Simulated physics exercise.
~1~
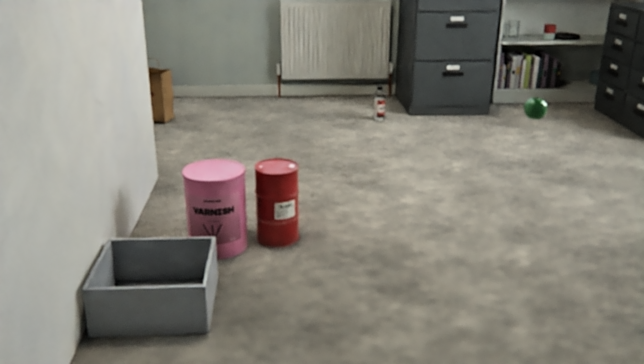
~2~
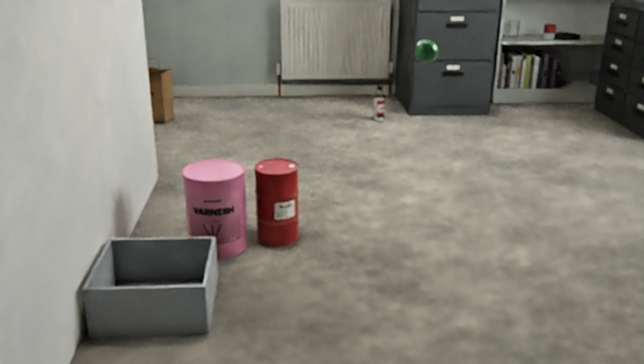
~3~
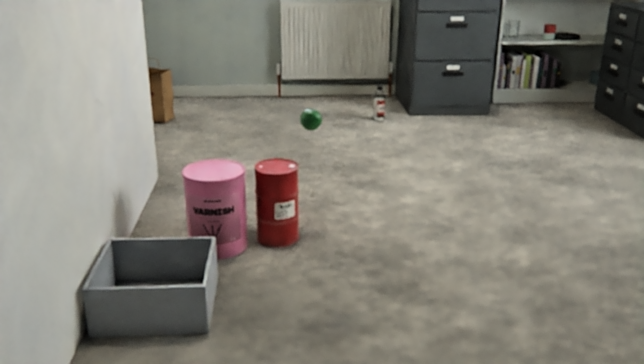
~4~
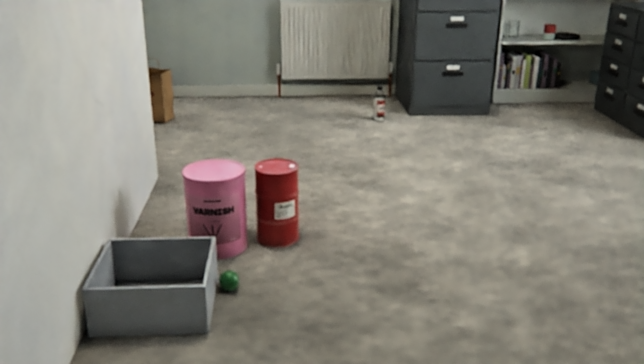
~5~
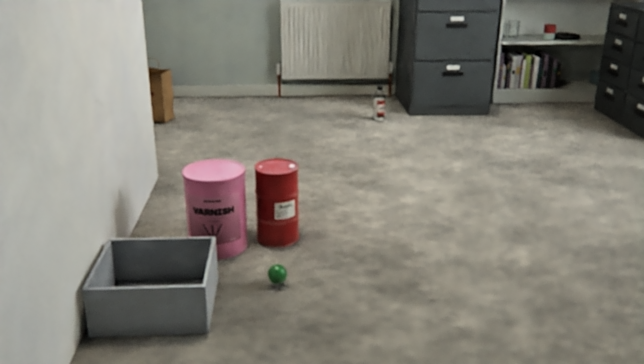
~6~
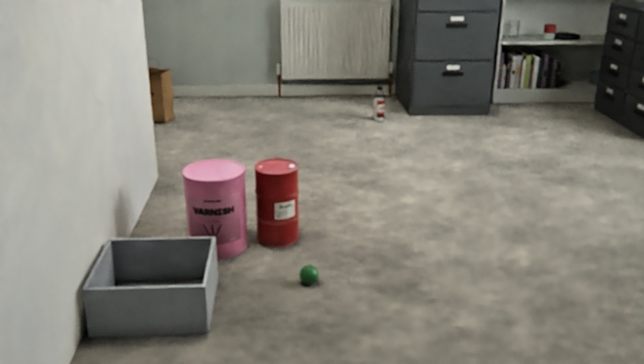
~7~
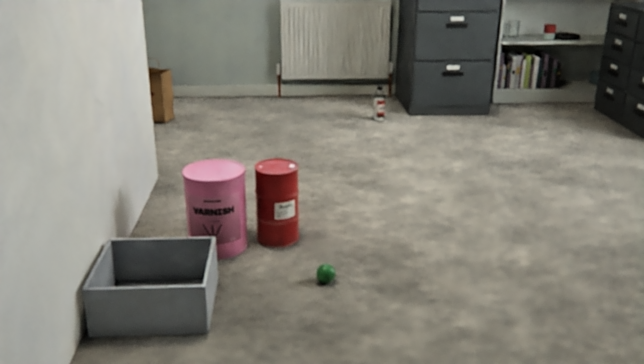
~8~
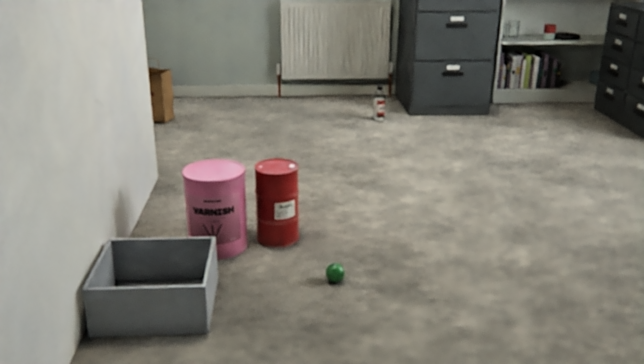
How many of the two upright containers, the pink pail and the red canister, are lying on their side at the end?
None of them are lying on their side. Both the pink pail and the red canister are still upright at the end.
